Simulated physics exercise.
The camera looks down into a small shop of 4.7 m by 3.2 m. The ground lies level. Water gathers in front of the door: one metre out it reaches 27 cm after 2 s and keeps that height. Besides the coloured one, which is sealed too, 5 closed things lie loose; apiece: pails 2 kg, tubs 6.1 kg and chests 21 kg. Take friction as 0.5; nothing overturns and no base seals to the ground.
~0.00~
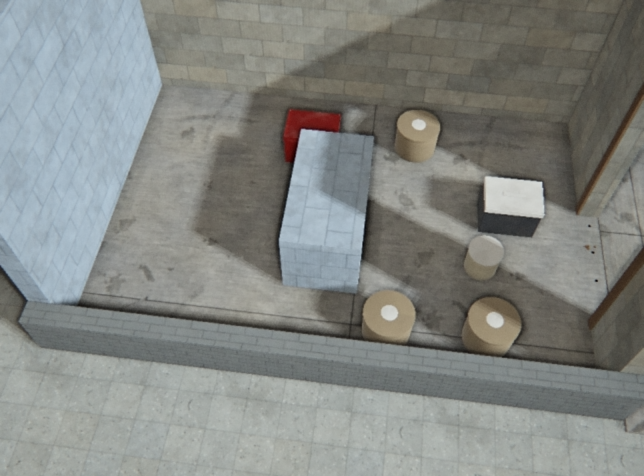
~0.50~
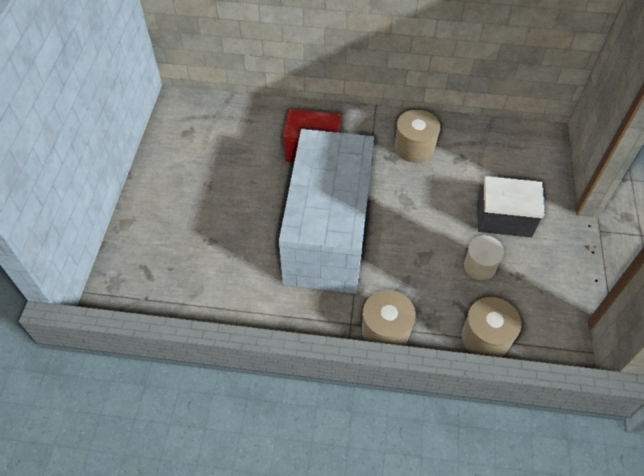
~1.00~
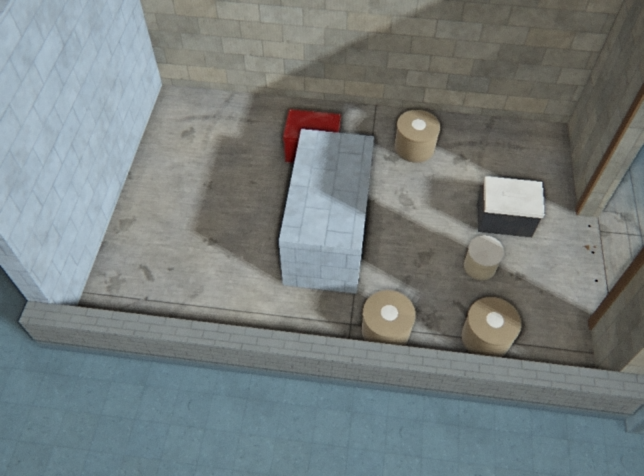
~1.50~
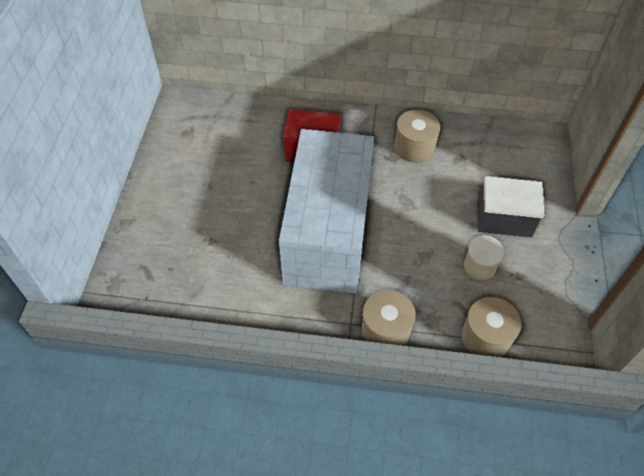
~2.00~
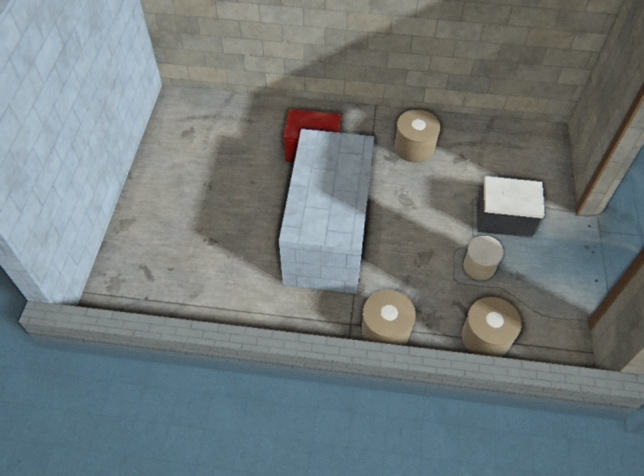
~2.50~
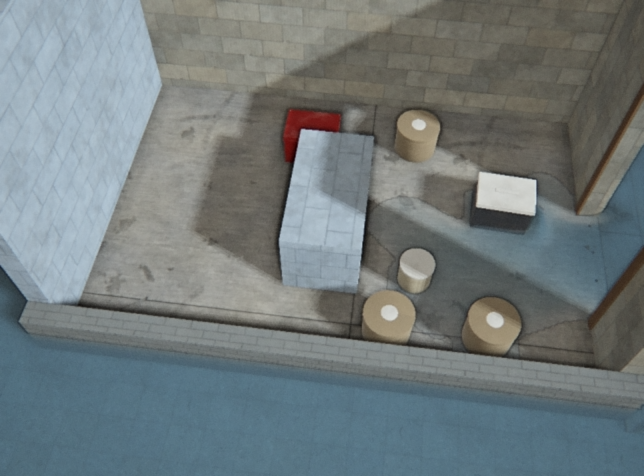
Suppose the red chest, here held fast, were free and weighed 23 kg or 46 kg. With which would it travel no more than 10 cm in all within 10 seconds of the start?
Verdict: Only the higher weight holds it.
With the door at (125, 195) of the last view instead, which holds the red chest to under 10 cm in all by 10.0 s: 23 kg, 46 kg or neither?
Then neither load is enough.
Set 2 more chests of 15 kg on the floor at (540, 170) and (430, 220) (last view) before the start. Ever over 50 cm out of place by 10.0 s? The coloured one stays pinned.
In turn: Past it, over.
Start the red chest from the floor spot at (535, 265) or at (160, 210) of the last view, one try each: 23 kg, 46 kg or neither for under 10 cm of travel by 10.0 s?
In turn: Neither is enough; only the larger holds.
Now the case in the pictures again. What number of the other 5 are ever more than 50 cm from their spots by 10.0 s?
5 of them.
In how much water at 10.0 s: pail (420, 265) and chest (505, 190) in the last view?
Roughly 11 and 19 cm.
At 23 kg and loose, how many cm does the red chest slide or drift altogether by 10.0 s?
About 60 cm.
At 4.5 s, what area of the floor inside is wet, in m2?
Some 9.5 m2.
After 3.5 s the red chest would be 0 cm from its start with 23 kg and 0 cm from its start with 46 kg; 0 cm of water round it then.
After 4.5 s the red chest would be 0 cm from its start with 23 kg and 0 cm from its start with 46 kg; 1 cm of water round it then.
After 7.0 s the red chest would be 2 cm from its start with 23 kg and 0 cm from its start with 46 kg; 6 cm of water round it then.
After 10.0 s the red chest would be 52 cm from its start with 23 kg and 0 cm from its start with 46 kg; 12 cm of water round it then.
